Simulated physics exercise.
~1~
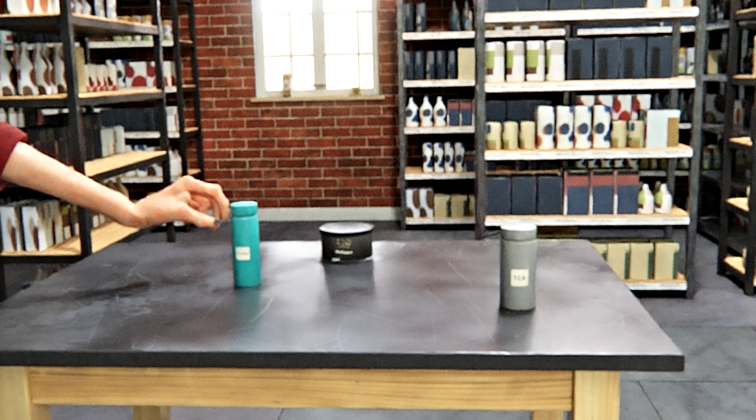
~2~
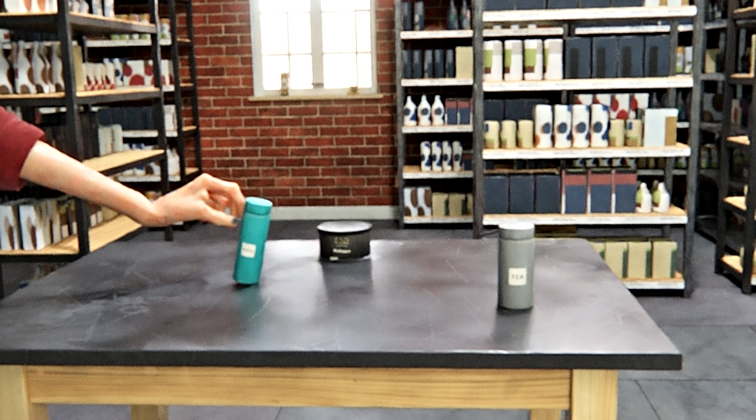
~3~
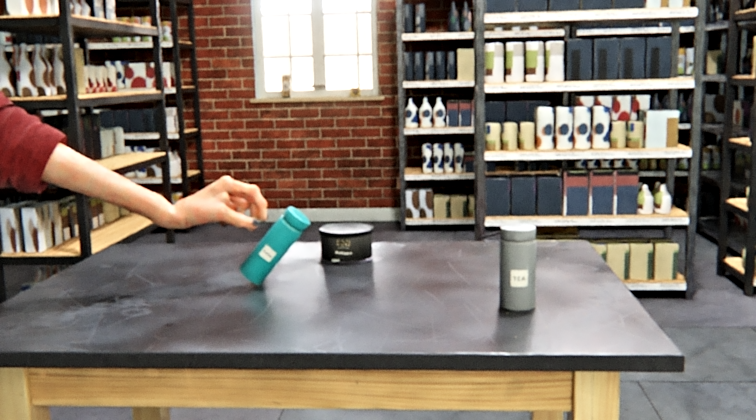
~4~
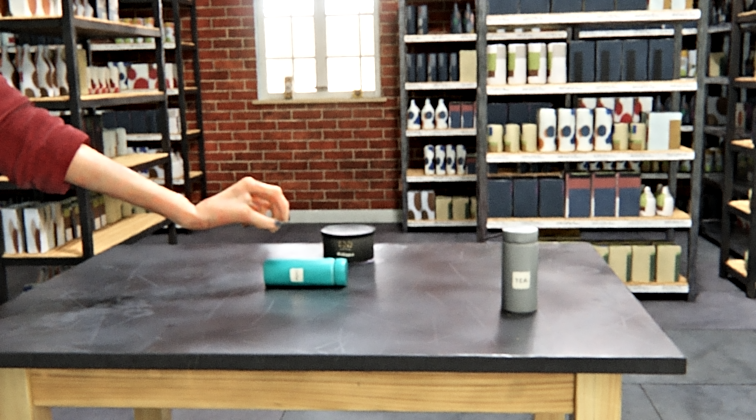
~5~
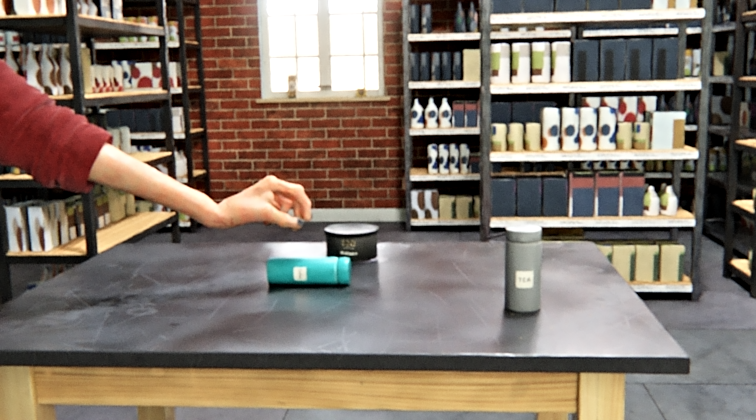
A hand in a dark red sleeve reached in from the left and pushed the top of a turquoise shaker, which leaned right and toppled onto its side on the dark table, while a black tub and a grey shaker stayed put.
